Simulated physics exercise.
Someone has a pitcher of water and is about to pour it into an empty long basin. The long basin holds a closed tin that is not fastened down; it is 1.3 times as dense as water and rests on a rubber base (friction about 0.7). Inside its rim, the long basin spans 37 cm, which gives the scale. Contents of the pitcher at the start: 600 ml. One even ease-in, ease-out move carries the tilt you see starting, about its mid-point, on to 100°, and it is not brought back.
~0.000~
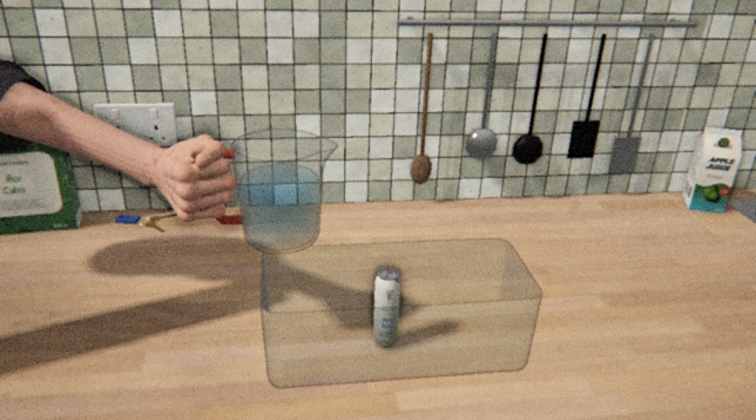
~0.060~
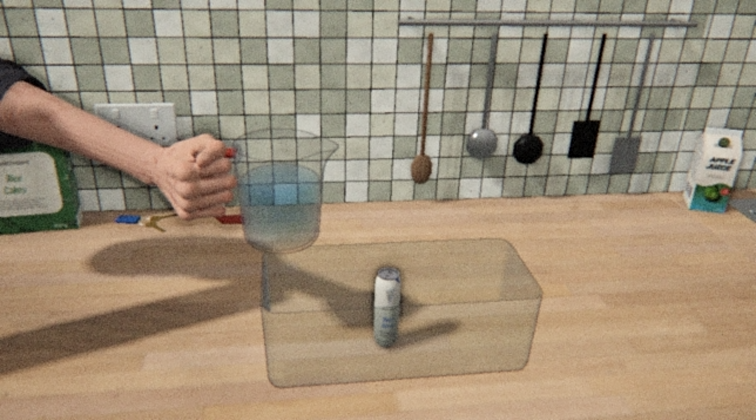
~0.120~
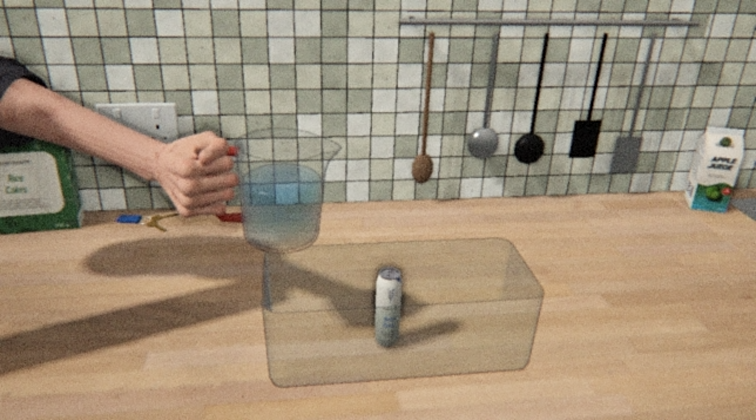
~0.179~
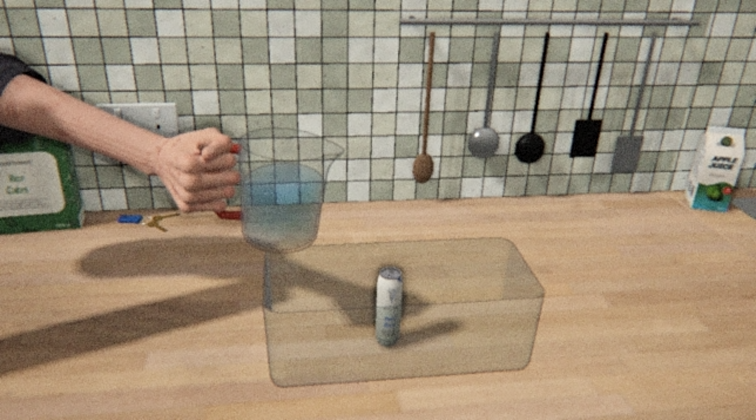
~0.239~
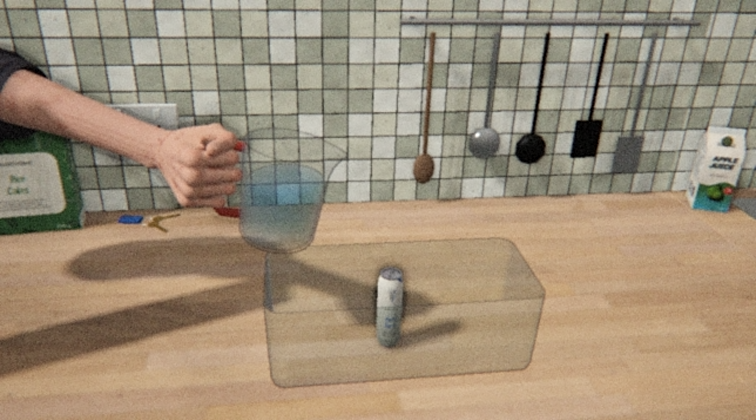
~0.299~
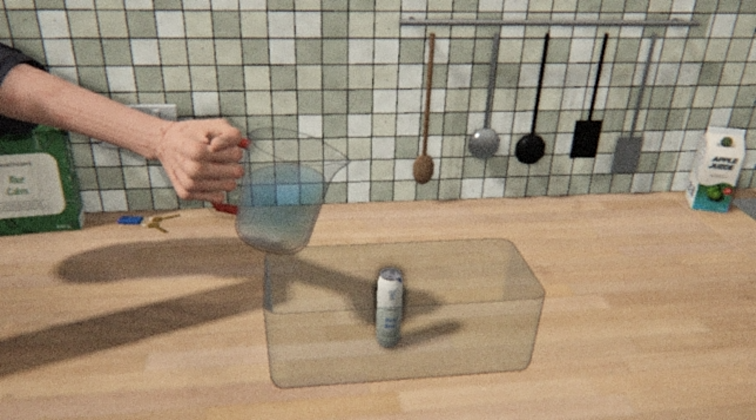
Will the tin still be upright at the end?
My bet is it won't last.
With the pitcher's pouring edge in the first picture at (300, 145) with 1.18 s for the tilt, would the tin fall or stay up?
It does not tip.
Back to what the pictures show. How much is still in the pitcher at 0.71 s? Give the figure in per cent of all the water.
Roughly 92 %.
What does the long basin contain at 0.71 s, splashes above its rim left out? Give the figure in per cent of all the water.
Close to 1 in a hundred.
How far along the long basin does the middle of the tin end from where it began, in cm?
Looks like roughly 8.0 cm in total.
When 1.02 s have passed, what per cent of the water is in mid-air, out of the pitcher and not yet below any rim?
About 18 percent.
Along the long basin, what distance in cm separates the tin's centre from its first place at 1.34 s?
Measured centre to centre, about 5 cm.
By 0.71 s the tilt is 66° and 92 per cent is still to pour; the tin stands where it began.
By 1.02 s the tilt is 95° and 37 per cent is still to pour; the tin stands where it began.
By 1.34 s the tilt is 100° and 5 per cent is still to pour; the tin leans 45°.
By 1.68 s the tilt is 100° and 0 per cent is still to pour; the tin lies on its side.
At rest the tin lies on its side.
